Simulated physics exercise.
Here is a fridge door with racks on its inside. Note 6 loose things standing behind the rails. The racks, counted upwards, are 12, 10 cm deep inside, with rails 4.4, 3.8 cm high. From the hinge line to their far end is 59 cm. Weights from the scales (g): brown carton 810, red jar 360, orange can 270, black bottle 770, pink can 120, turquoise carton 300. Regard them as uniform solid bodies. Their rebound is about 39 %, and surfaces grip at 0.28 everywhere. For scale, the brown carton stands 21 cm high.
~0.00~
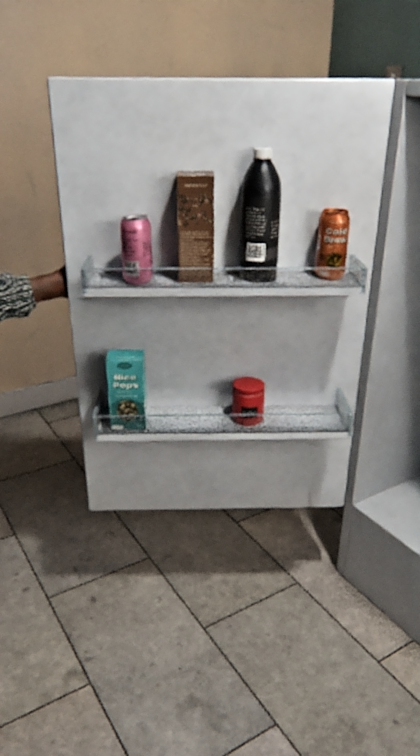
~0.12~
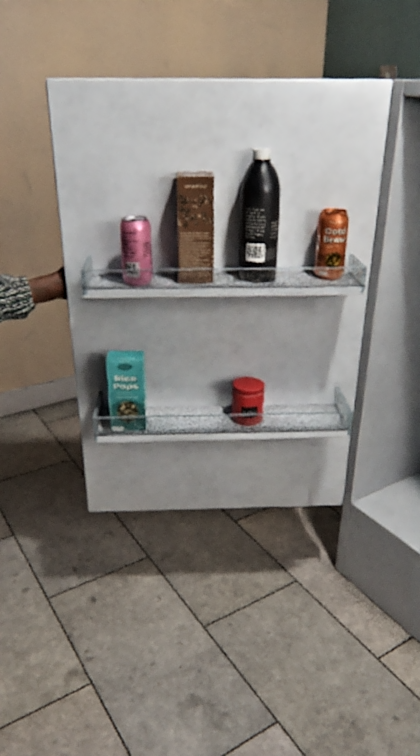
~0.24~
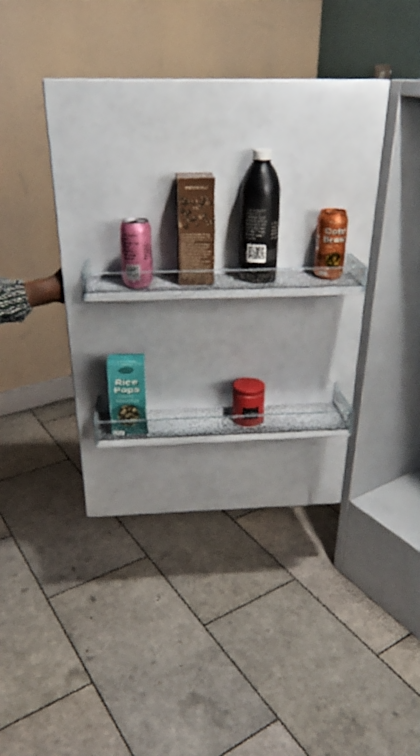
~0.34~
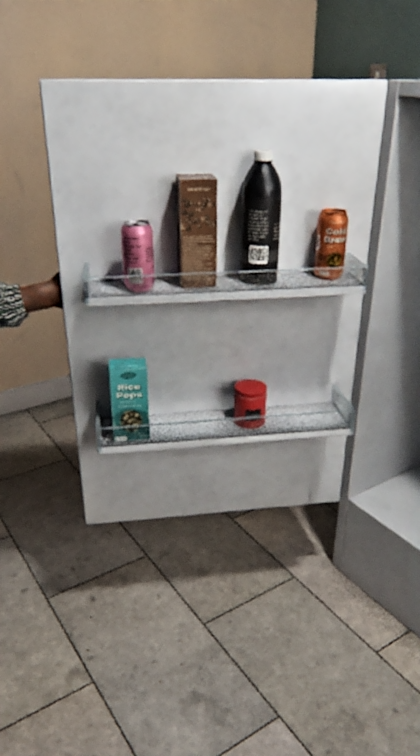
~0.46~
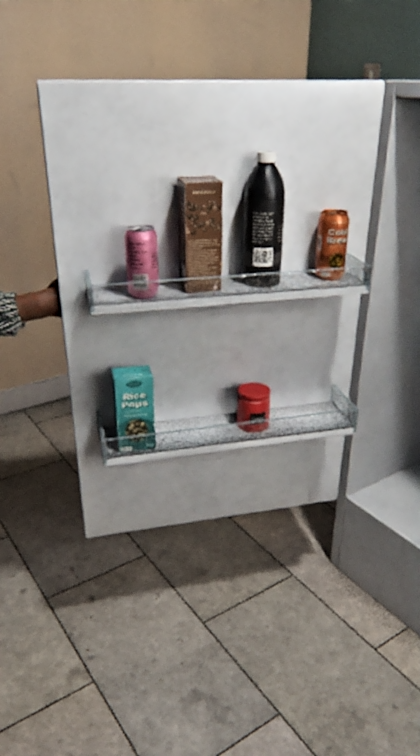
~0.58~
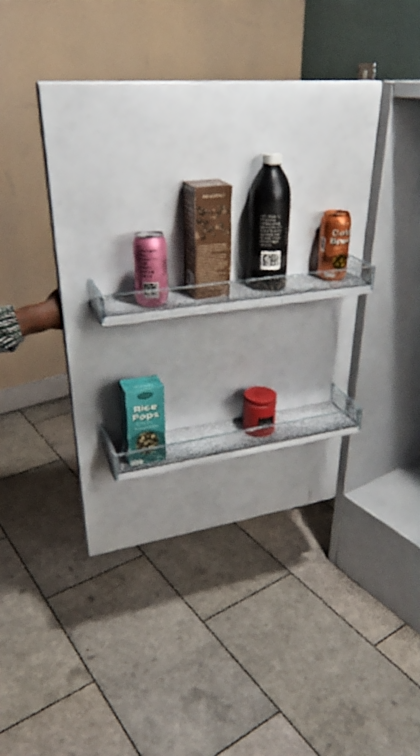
In a room with grey floor tiles and a beige wall, a fixed view from in front looks slightly down at the inside of an open white fridge door, hinged at the right. A pink can, brown carton, black bottle and orange can line the upper rack, with a turquoise carton and red jar below. A hand at the left edge swings the door slowly, then faster, partway towards closed, the items riding along upright.
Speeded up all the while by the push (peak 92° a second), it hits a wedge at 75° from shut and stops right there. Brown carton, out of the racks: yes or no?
No.
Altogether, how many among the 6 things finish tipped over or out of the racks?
All told, 1.
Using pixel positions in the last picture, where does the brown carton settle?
Roughly (294, 262).
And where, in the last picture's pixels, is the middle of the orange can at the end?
Its middle comes to rest around (361, 250).
Around 0.88 s, door at 84°.
Around 1.08 s, door at 75°; brown carton at 6° to upright near (300, 262); turquoise carton at 21° to upright; pink can at 10° to upright.
Around 1.48 s, door at 75°; brown carton shifted 2 cm near (296, 262); turquoise carton on its side; black bottle shifted 2 cm.
Finally (2.4 s), on their side or leaning hard behind the rails, turquoise carton; the other 5 still in place (within 5 cm). In the last view, brown carton near (294, 262).
